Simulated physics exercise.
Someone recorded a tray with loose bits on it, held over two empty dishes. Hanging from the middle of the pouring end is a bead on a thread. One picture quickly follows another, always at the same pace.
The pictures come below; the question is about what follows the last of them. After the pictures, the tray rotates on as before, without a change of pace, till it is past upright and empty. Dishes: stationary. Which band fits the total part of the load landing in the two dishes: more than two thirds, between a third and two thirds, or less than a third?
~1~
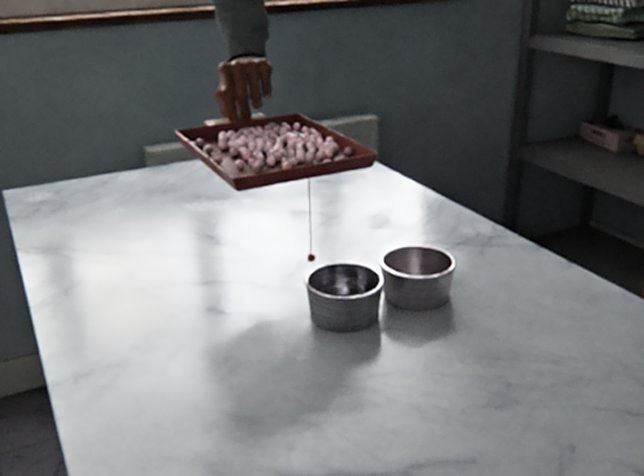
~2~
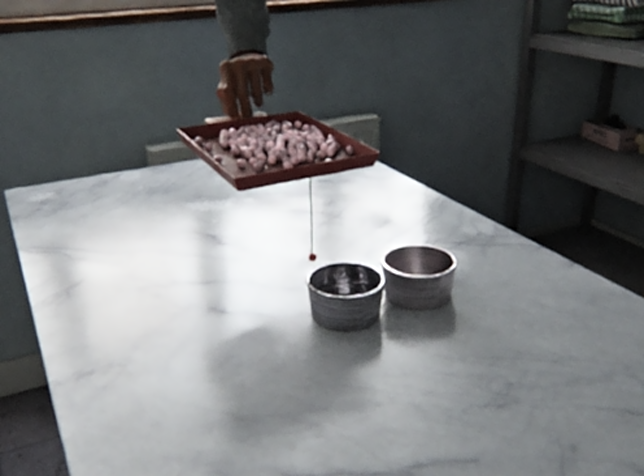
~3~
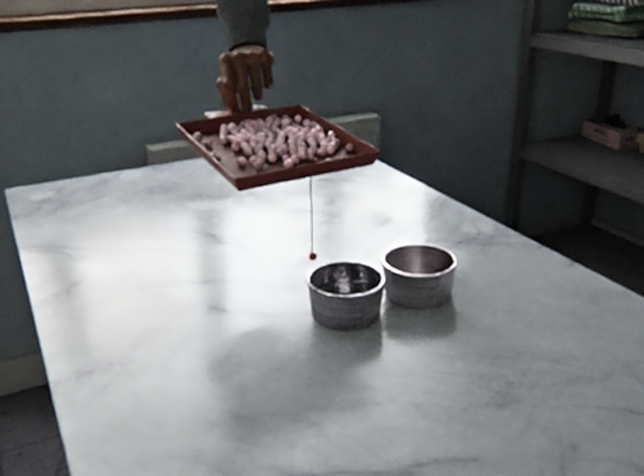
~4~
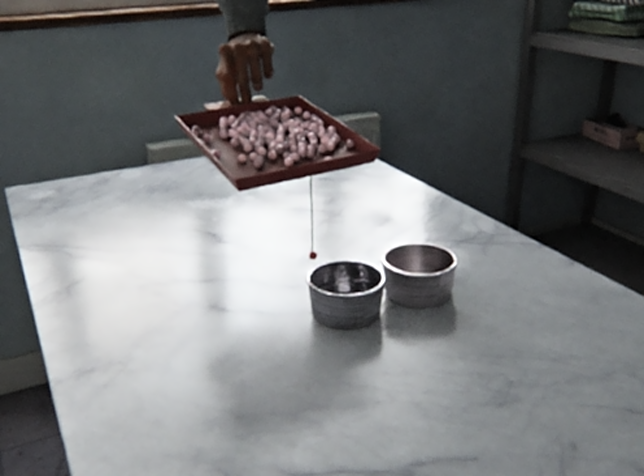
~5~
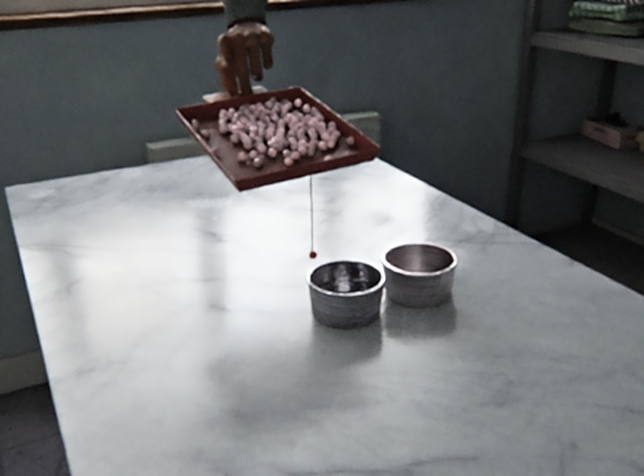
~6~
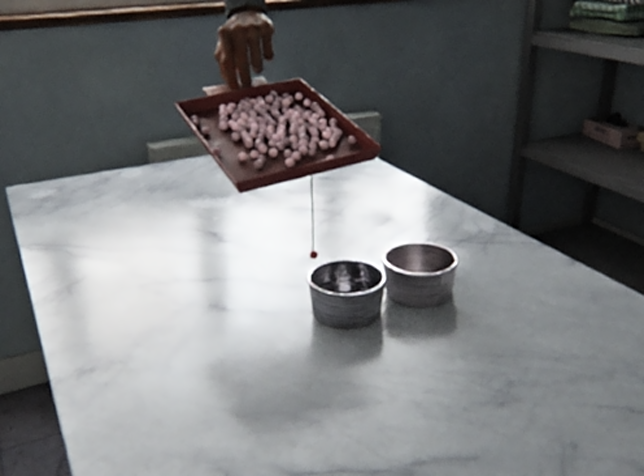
The dishes are left with a scant portion, below a third.
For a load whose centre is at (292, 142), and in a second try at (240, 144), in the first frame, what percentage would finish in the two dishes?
First case: Around 10 %; second case: Around 0 %.
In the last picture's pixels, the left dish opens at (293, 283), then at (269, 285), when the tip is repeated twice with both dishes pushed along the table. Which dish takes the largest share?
Position 1 - the left-side one; position 2 - the left-side one.
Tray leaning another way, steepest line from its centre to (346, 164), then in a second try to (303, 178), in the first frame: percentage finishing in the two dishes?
You'd see roughly 50 per cent the first time and 50 per cent the second.
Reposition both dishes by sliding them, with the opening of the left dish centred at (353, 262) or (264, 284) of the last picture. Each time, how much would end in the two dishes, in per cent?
First position: Some 0 %; second position: Some 50 %.
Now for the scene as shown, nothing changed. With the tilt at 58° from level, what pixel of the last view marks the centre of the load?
The load is centred near (276, 156).
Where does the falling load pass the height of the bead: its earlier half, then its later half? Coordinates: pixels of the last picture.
Early-half point (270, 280); late-half point (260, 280).
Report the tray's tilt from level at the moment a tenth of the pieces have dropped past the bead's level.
Roughly 70 degrees from level.
Soon after the last picture, tray tipped steeply; nearly all on the tray; a small part outside both; a stray few in the air.
A little later, tray tipped right over; a small part in the left dish; most outside both; a small part in the air.
Later still, tray tipped past a quarter turn; a small part in the left dish; most outside both.
By the end, tray tipped past a quarter turn; a small part in the left dish; none in the right dish; most outside both.
